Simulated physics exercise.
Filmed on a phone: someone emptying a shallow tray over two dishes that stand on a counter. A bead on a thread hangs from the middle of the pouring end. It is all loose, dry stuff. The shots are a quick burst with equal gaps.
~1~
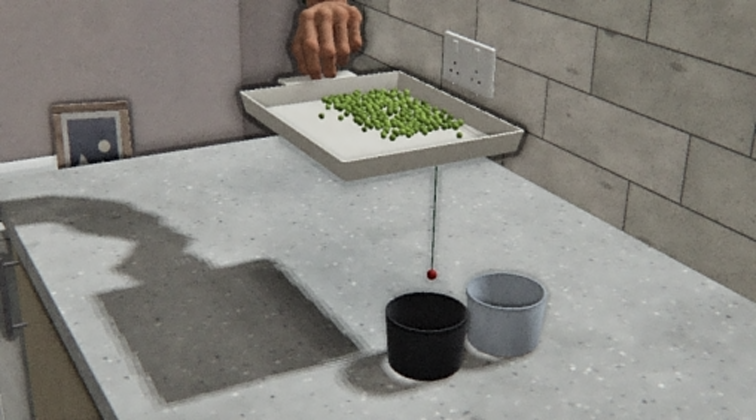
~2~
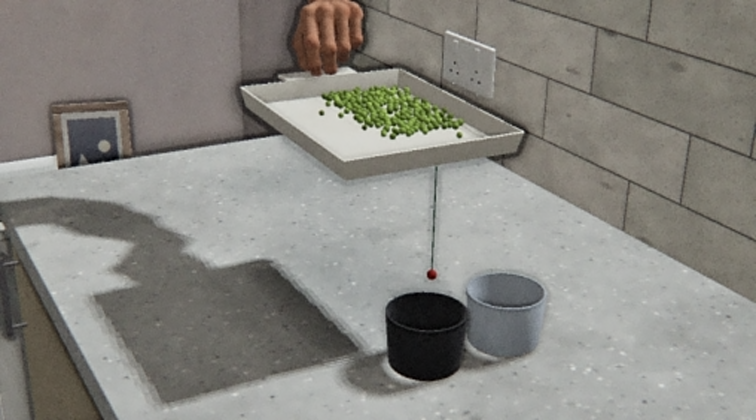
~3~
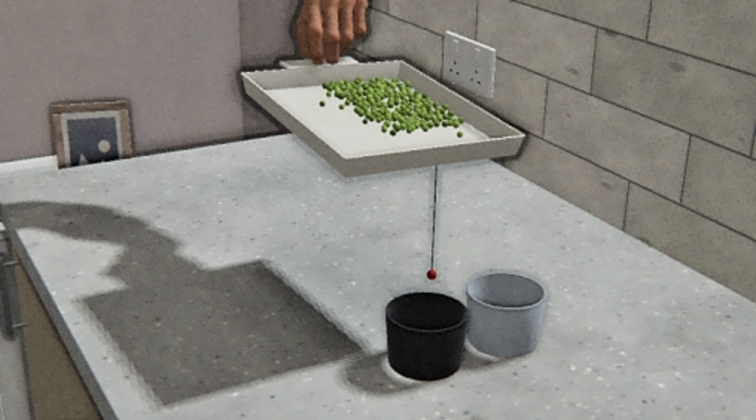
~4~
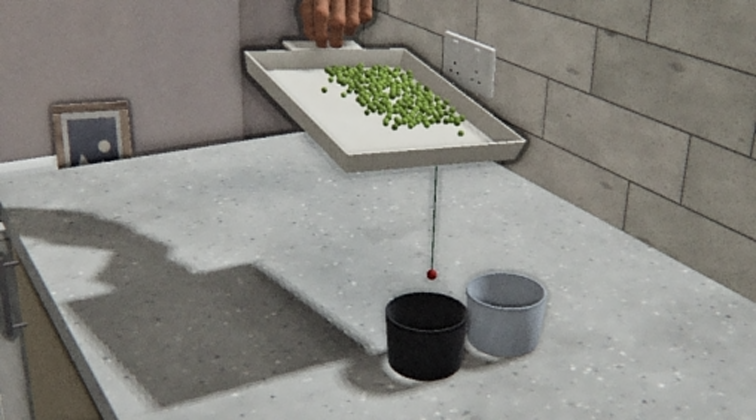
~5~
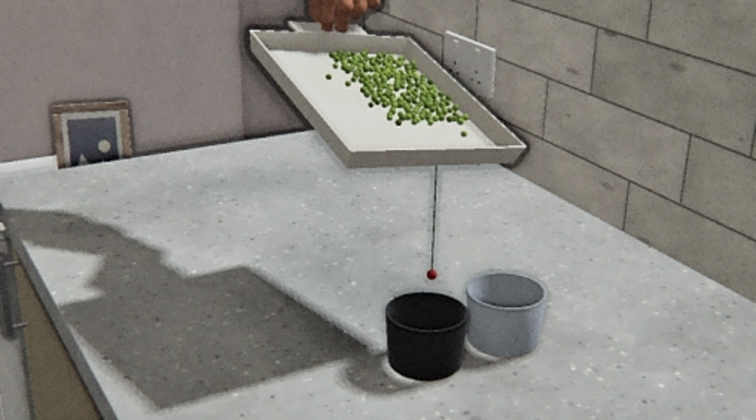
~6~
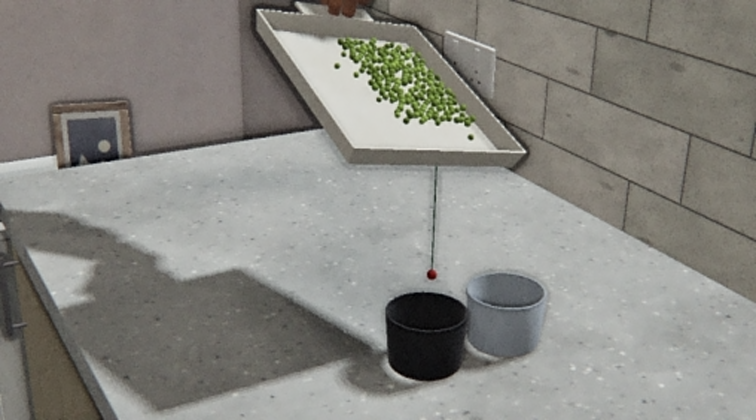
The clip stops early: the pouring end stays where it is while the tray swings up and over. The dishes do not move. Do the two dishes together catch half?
In the dishes lies under half of it.
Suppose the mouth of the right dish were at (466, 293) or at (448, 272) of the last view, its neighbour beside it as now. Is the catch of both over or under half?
First the smaller part, then below a half.
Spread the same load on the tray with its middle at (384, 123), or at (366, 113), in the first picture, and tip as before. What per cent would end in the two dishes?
Near 40 % and 40 %.
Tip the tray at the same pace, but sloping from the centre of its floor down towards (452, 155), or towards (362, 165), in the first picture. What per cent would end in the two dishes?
Roughly 70 per cent, and 0 per cent.
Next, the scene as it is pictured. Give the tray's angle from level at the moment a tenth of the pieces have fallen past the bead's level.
Near 70 degrees.
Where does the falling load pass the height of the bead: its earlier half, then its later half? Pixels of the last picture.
At about (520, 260), then at (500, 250).
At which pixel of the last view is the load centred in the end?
Around (514, 328).
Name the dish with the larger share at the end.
More ends in the dish on the right.
Shortly afterwards, tray tipped steeply; the bulk on the tray; only a few in the right dish; only a few outside both; a little in the air.
Next, tray tipped past a quarter turn; a little on the tray; near a third in the right dish; near a third outside both; near a quarter in the air.
Some moments later, tray tipped past a quarter turn; near a third in the right dish; near two thirds outside both.
In the end, tray tipped past a quarter turn; none at all in the left dish; near a third in the right dish; near two thirds outside both.
